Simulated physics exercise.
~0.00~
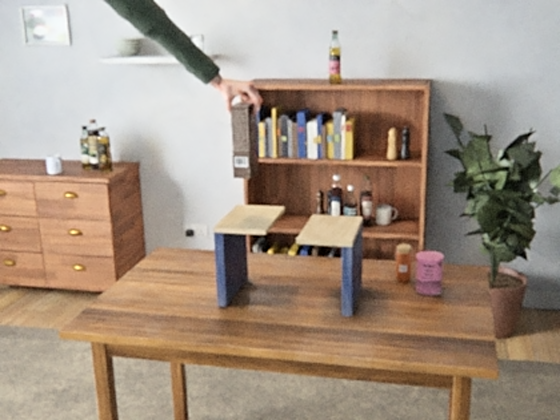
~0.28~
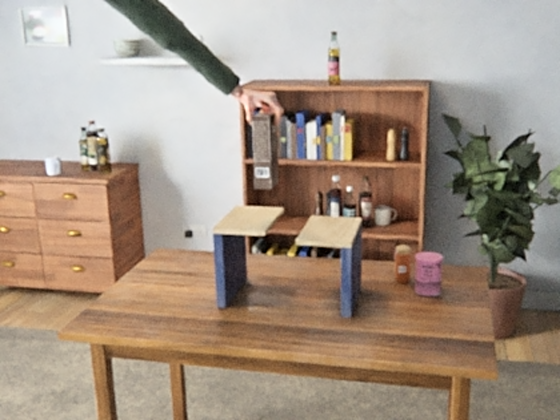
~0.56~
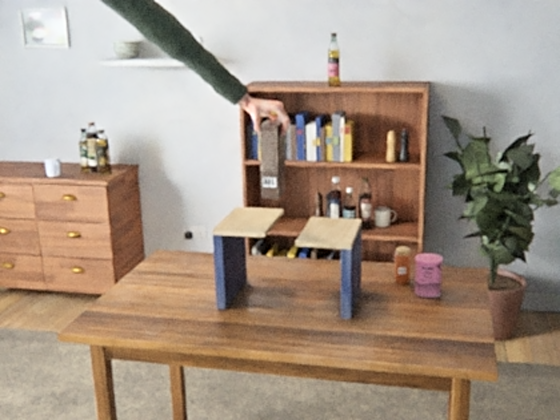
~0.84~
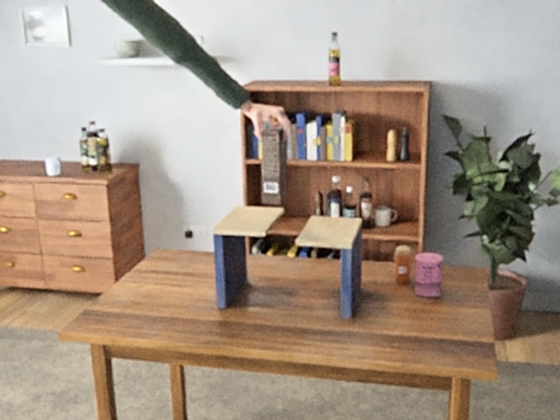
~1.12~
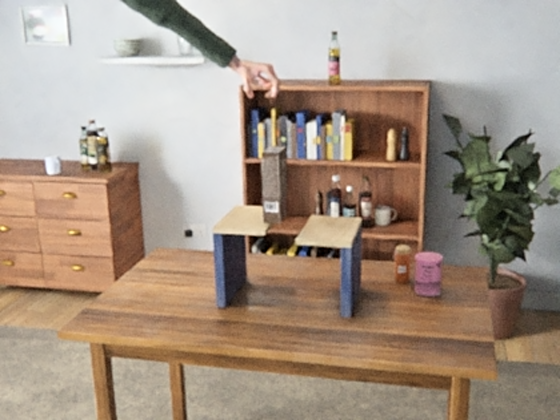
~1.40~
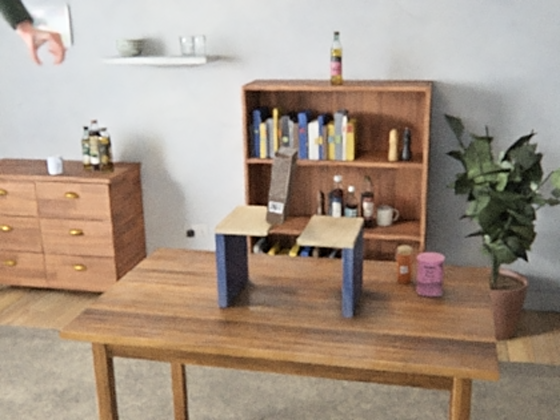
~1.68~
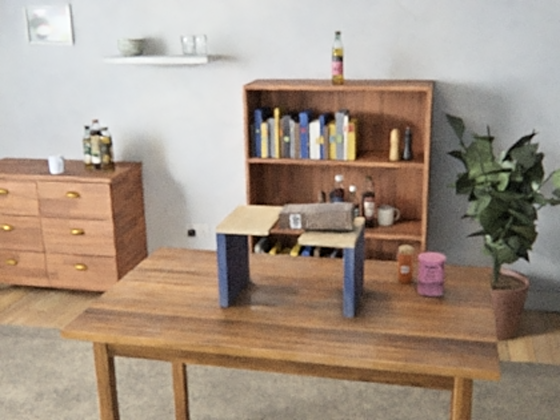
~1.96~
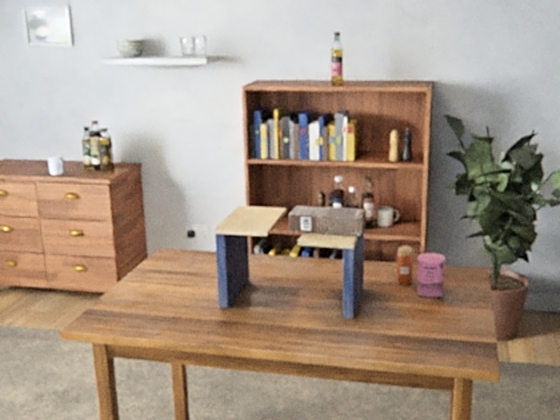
Brown packet released upright by a hand over a slot between two ledges, tipping right and ending on its side on top.
